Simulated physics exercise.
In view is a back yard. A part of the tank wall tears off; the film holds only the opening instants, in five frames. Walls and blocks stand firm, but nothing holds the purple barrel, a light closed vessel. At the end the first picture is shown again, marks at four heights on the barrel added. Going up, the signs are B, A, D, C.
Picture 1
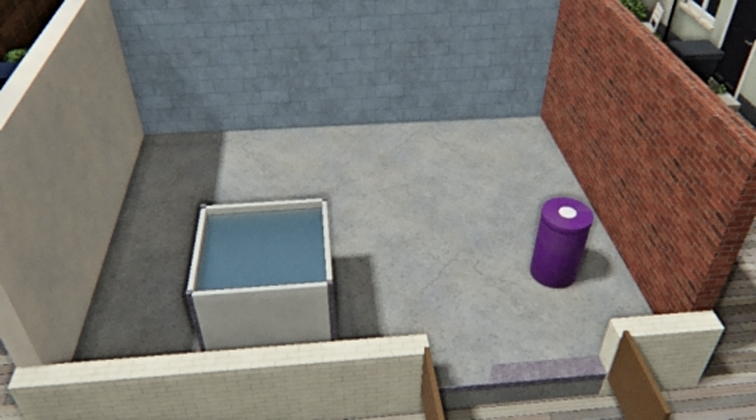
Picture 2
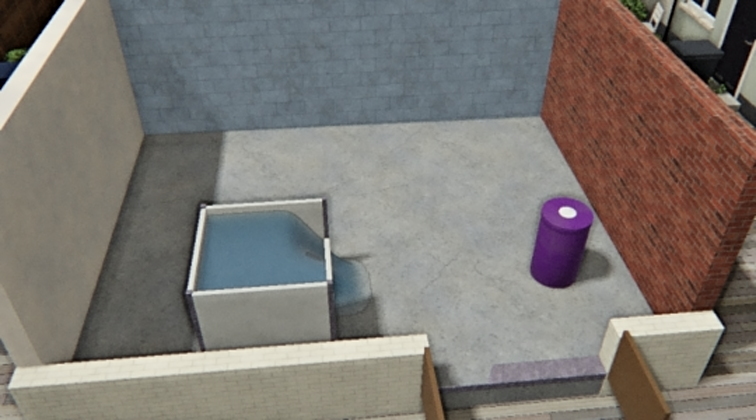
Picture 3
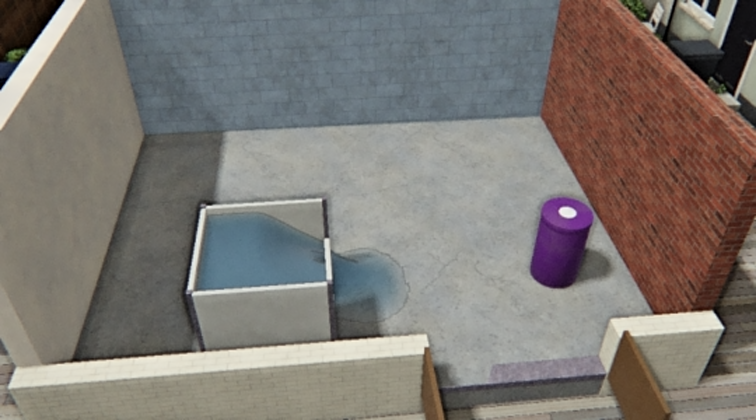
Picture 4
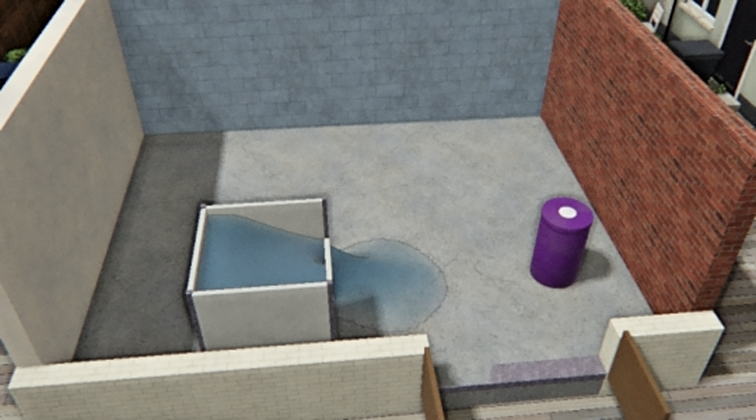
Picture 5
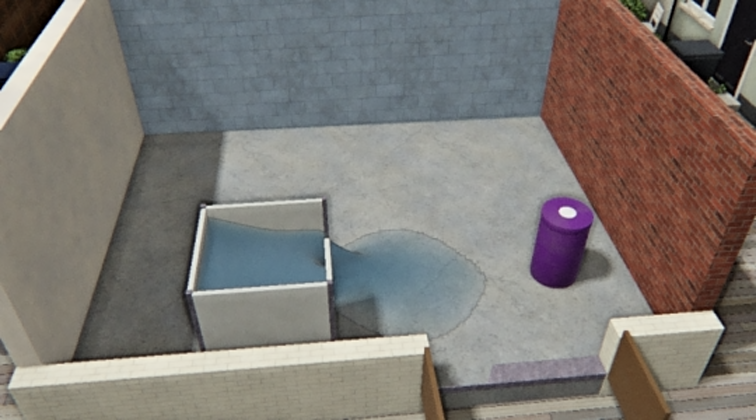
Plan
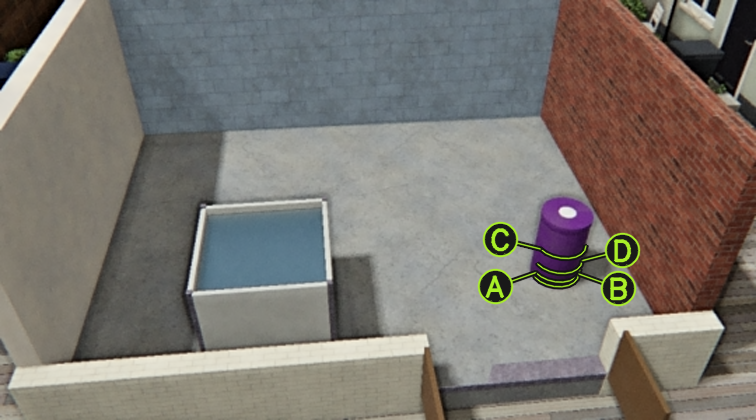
A white-walled square tank of blue water stands at the left of a grey paved back yard, seen from above by a still camera. A purple barrel with a pale spot on its lid stands at the right, between a grey block back wall and low cream front walls, beside red brick. Water pours from the tank's right side and spreads rightward across the ground in a widening, rounded pool.
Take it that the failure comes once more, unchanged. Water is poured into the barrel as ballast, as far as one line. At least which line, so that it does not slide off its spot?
It is C.
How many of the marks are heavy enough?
One.
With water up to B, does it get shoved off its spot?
Yes.
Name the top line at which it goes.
That would be D.
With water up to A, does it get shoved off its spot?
Yes, that goes wrong.
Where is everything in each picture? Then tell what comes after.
In the first frame, lid of the purple barrel at (567, 213); tank full, its middle at (263, 248); open gate at (519, 330).
In the second frame, 1 % of the ground under water, its edge towards the barrel at (358, 282).
In the third frame, 3 % of the ground under water, its edge towards the barrel at (396, 285).
In the fourth frame, 5 % of the ground under water, its edge towards the barrel at (439, 284).
In the fifth frame, lid of the purple barrel at (567, 213); 8 % of the ground under water, its edge towards the barrel at (477, 281).
In lime, A at (562, 282); B at (561, 286); C at (568, 258); D at (565, 273); from the bottom up B, A, D, C.
For line A, it is pushed about its own width away.
For line B, it is pushed about its own width away.
For line C, it does not move.
For line D, it is pushed about half its own width away.
